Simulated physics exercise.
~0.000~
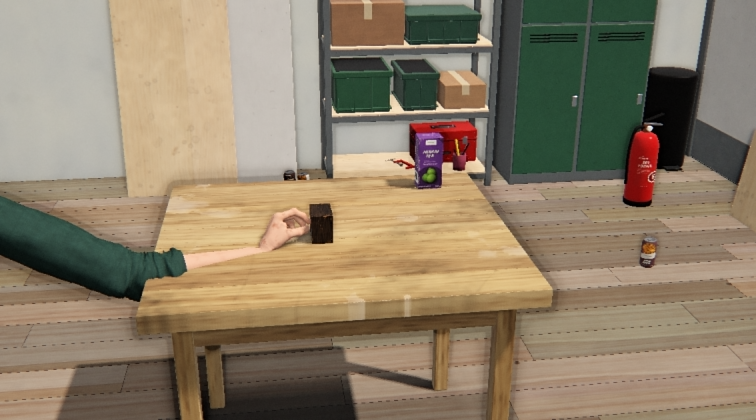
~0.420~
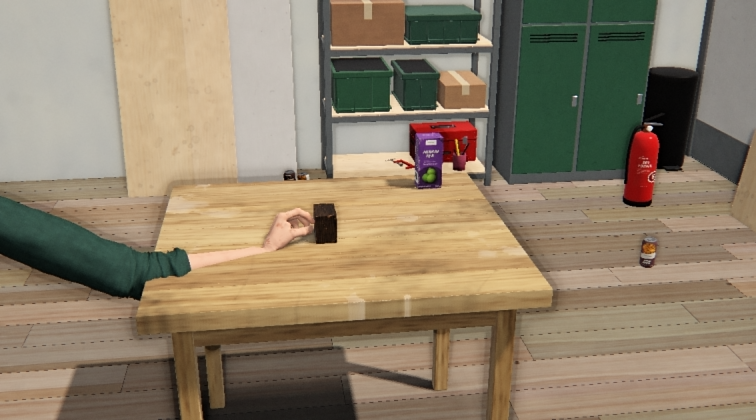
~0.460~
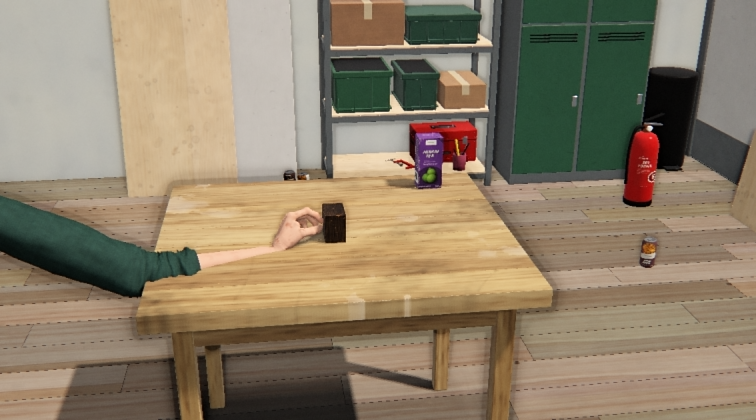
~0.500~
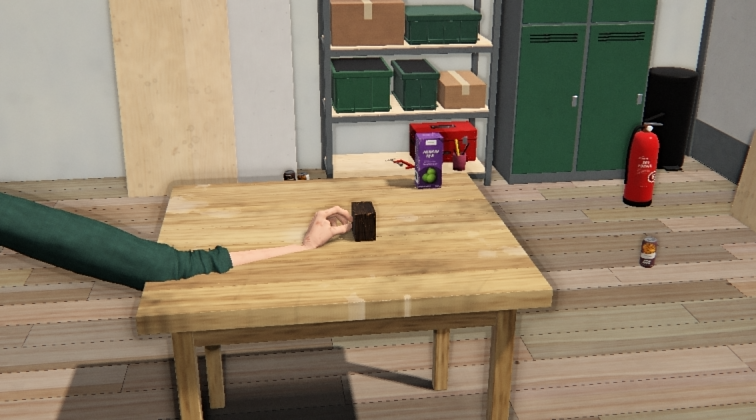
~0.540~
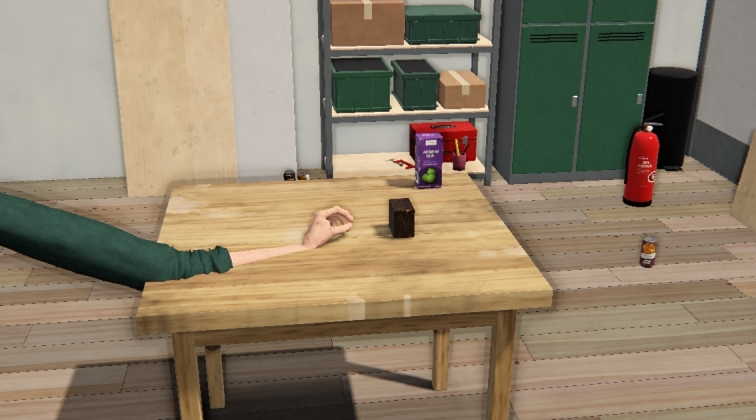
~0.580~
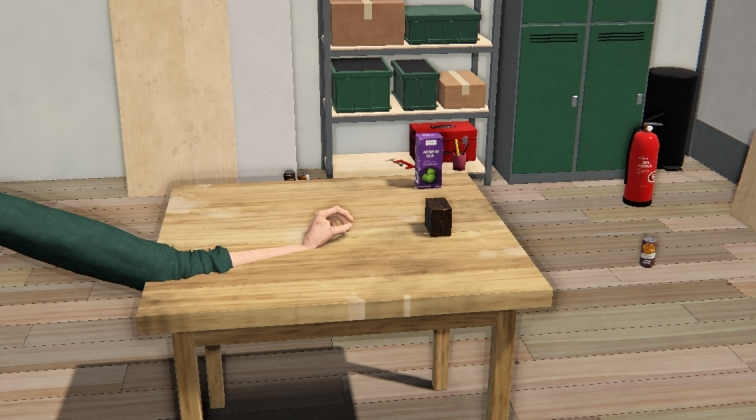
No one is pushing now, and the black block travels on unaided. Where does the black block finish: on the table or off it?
Off it.
By 0.78 s, black block now off the table.
By 0.98 s, things are still on the move.
By 1.18 s, as before.
When it is over (1.3 s), off the table, black block.
